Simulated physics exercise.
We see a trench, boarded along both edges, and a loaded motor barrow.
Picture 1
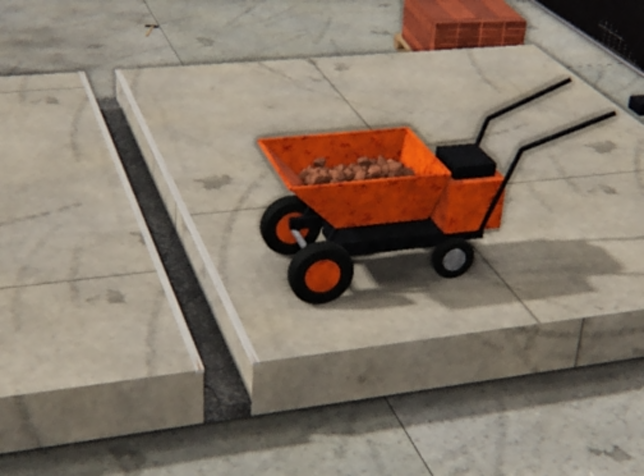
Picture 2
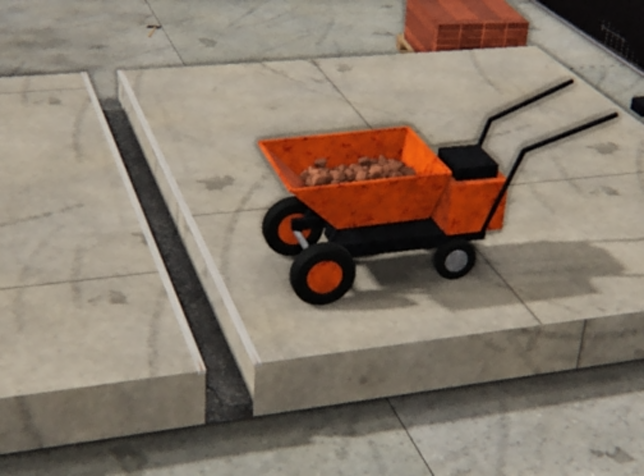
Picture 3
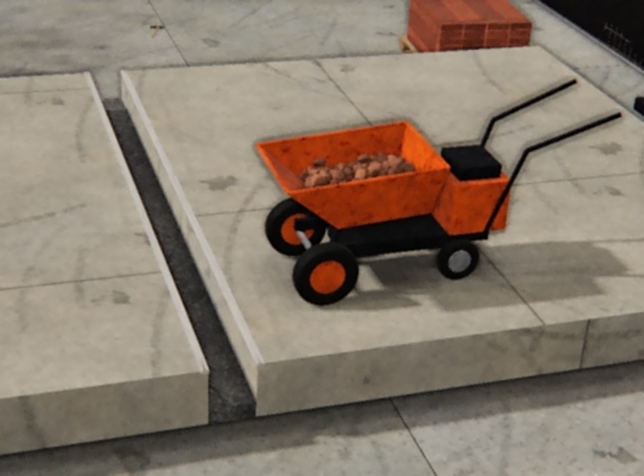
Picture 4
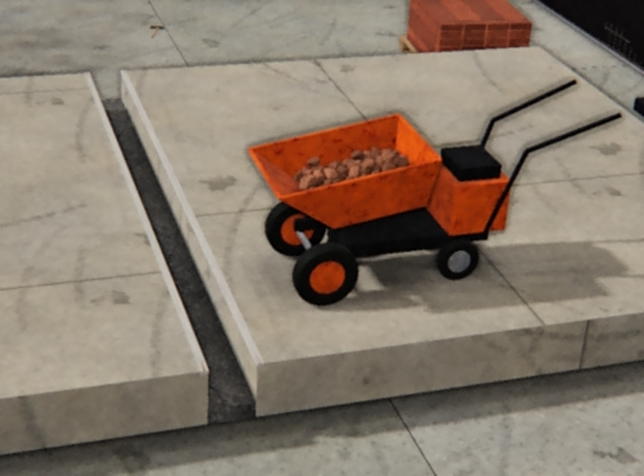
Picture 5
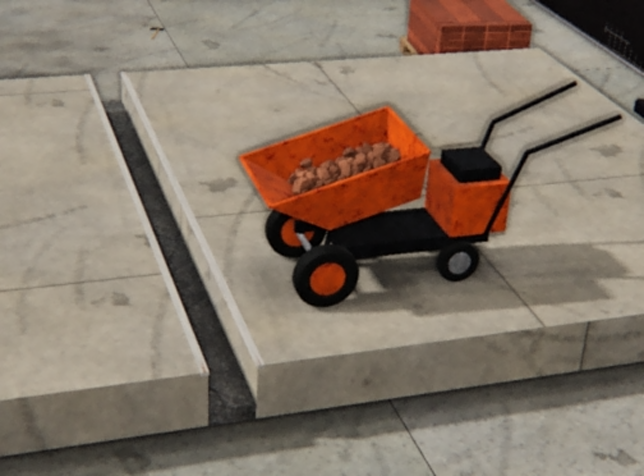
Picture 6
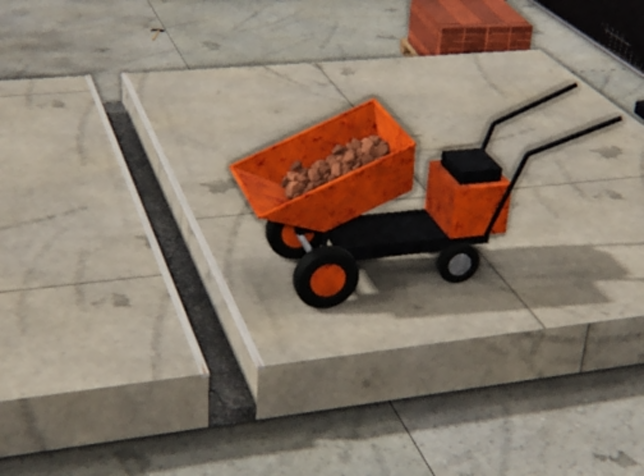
At the start, an orange motor barrow loaded with lumps of rubble stands on concrete slabs, its skip level, to the right of a narrow trench. The skip barely tips at first, then its back end rises clearly and its front lip lowers toward the left, while the wheels stay in place.
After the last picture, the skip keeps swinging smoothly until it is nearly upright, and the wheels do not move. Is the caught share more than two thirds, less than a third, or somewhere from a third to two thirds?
Tops two thirds.
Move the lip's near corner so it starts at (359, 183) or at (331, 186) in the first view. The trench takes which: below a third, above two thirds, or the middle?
Spot one gives one to two thirds, spot two gives beyond two thirds.
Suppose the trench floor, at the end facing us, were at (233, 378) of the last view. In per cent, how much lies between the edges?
40 %.
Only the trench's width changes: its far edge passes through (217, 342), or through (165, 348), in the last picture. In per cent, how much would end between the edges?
Estimated share: Try 1 approx. 30 in a hundred, try 2 approx. 100 in a hundred.
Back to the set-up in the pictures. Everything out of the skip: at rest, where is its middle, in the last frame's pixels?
The centre settles at about (194, 318).
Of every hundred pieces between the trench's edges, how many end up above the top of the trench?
Roughly 0 percent.
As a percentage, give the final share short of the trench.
Near 0 in every hundred.
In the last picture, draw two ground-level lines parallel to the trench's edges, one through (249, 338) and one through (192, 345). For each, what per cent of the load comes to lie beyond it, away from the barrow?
Near 100 % and near 20 %, in that order.
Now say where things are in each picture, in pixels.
Lip of the skip at (291, 189), level; top of the load at (376, 171), lumps of rubble; first edge of the trench at (243, 334); far edge at (189, 341), the trench under half as wide as the skip, and about as deep as wide, in the first frame.
Lip of the skip at (291, 191), tipped barely; top of the load at (377, 171), in the second frame.
Lip of the skip at (289, 194), tipped barely; top of the load at (383, 175), in the third frame.
Lip of the skip at (280, 199), tipped a little; top of the load at (377, 171), in the fourth frame.
Lip of the skip at (271, 207), tipped clearly; top of the load at (381, 166), in the fifth frame.
Lip of the skip at (260, 217), tipped clearly; top of the load at (371, 161); first edge of the trench at (248, 338); far edge at (194, 344), in the sixth frame.
Soon after the last picture, skip tipped steeply; all in the skip.
A little later, skip tipped right over; about a third in the skip; about half in or heaped over the trench; a small part beyond it.
Later still, skip tipped right over; most in or heaped over the trench; about a quarter beyond it.
At rest, skip tipped right over; most in or heaped over the trench; about a quarter beyond it.
